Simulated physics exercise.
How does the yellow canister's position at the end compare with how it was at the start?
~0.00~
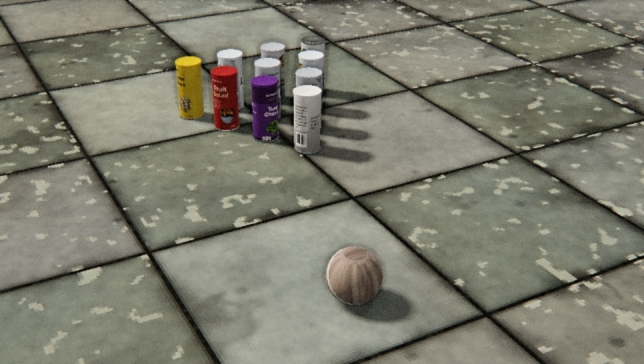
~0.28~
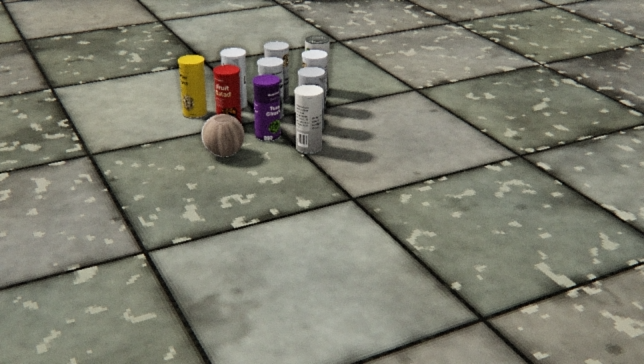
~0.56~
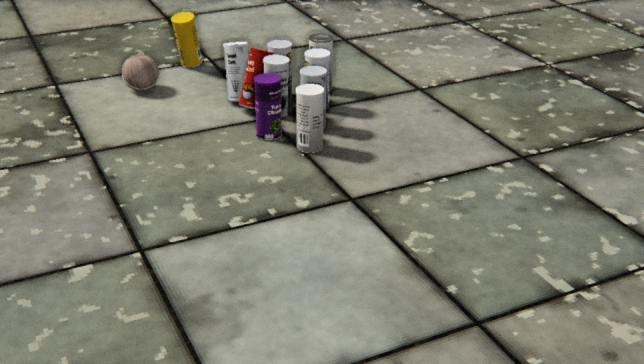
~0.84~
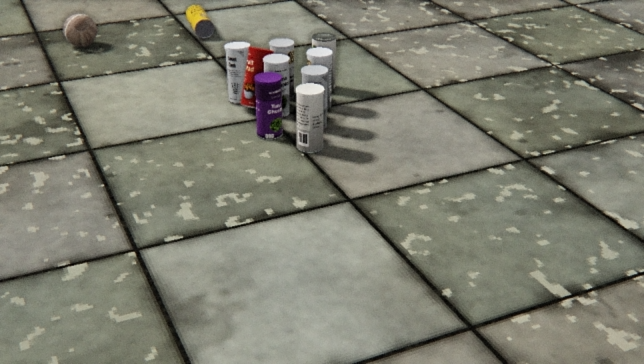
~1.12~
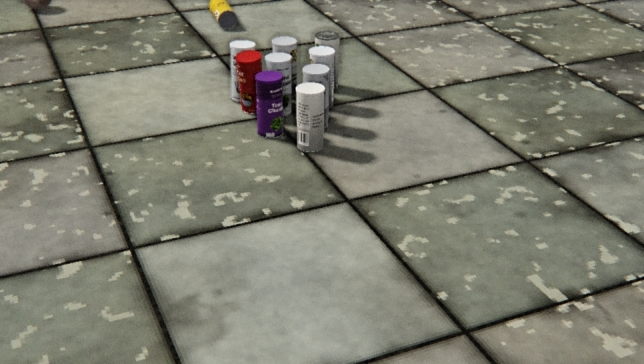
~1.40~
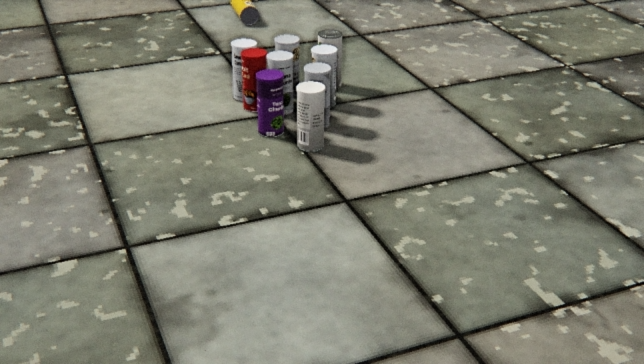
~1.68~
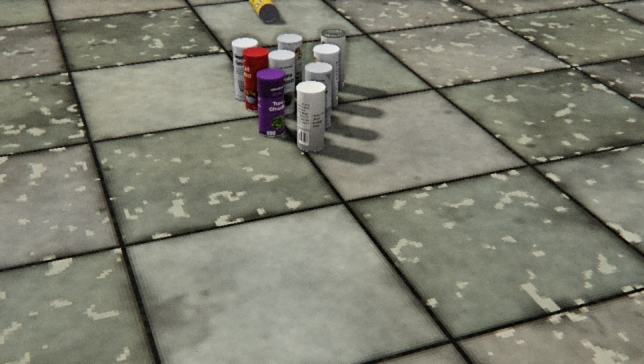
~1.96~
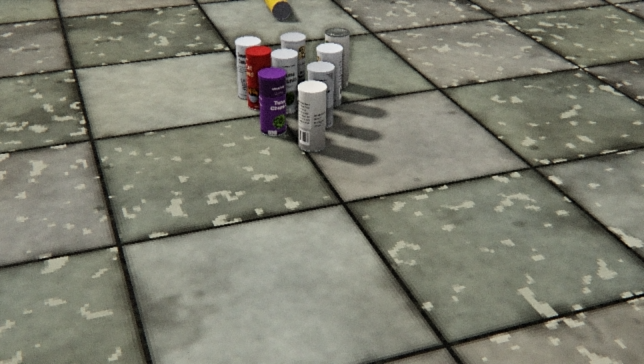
It stands upright at the start, but by the end it is lying on its side on the tiles behind the group.
